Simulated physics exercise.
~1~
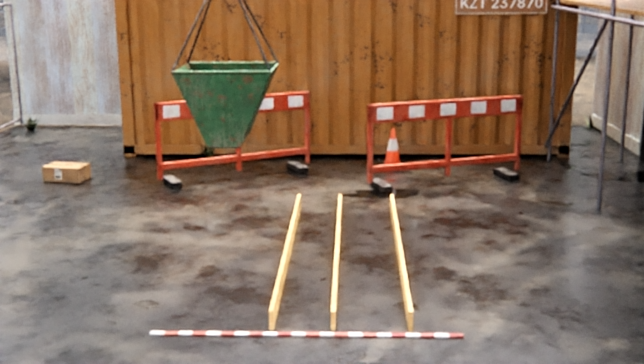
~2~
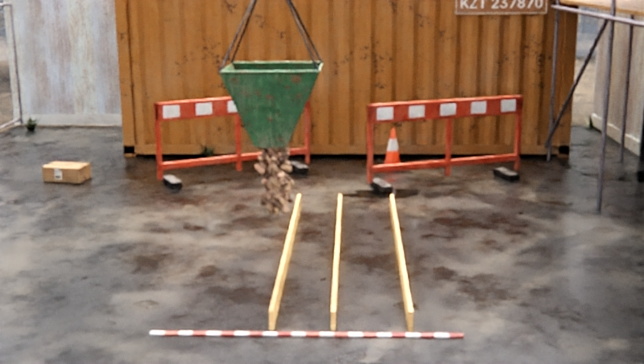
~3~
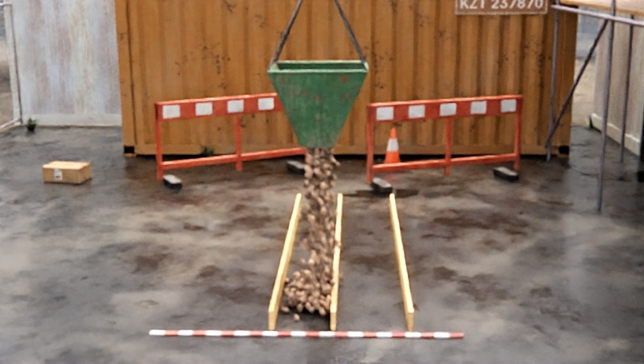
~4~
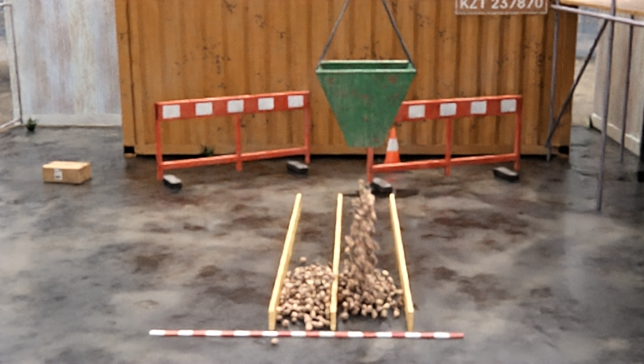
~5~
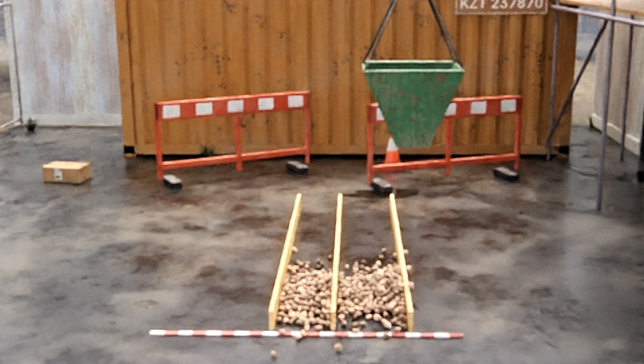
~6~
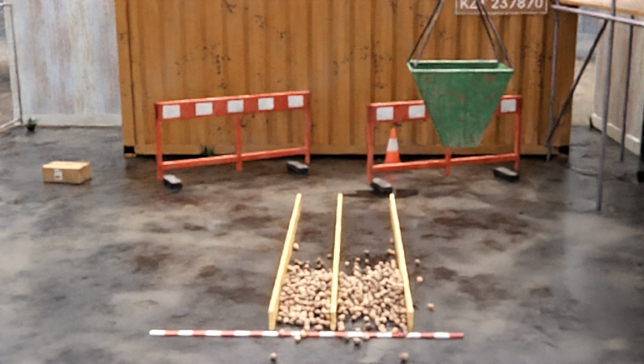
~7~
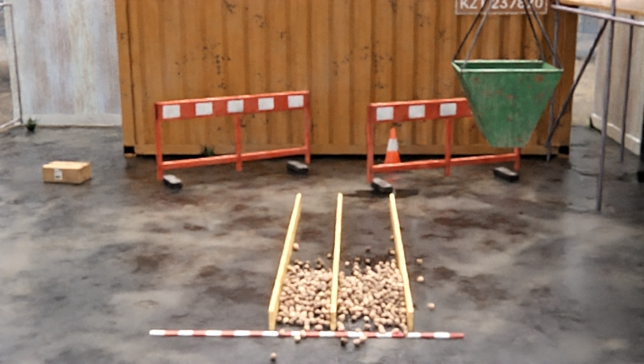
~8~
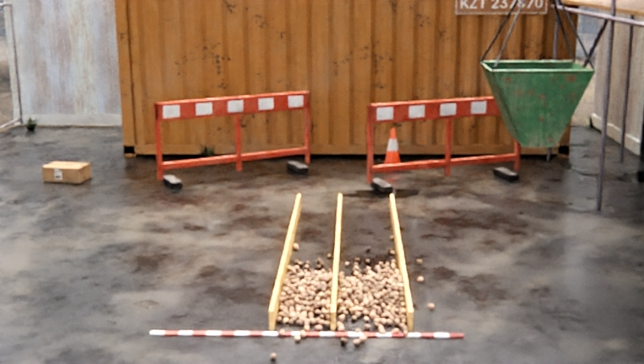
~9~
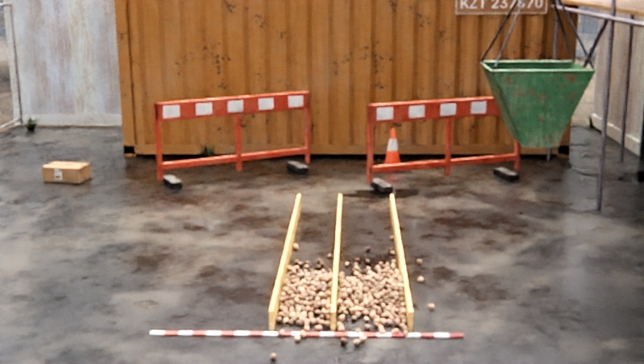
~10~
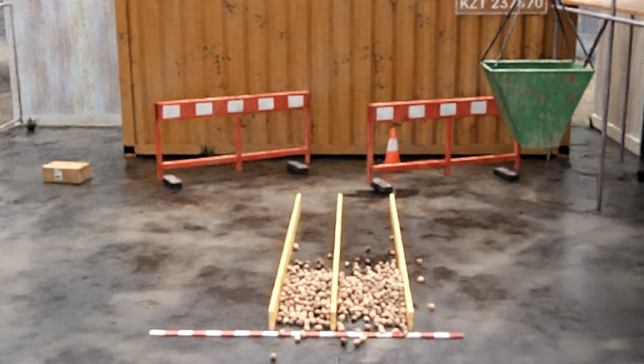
In a yard, a green skip moves right, spilling stones that settle between wooden planks.
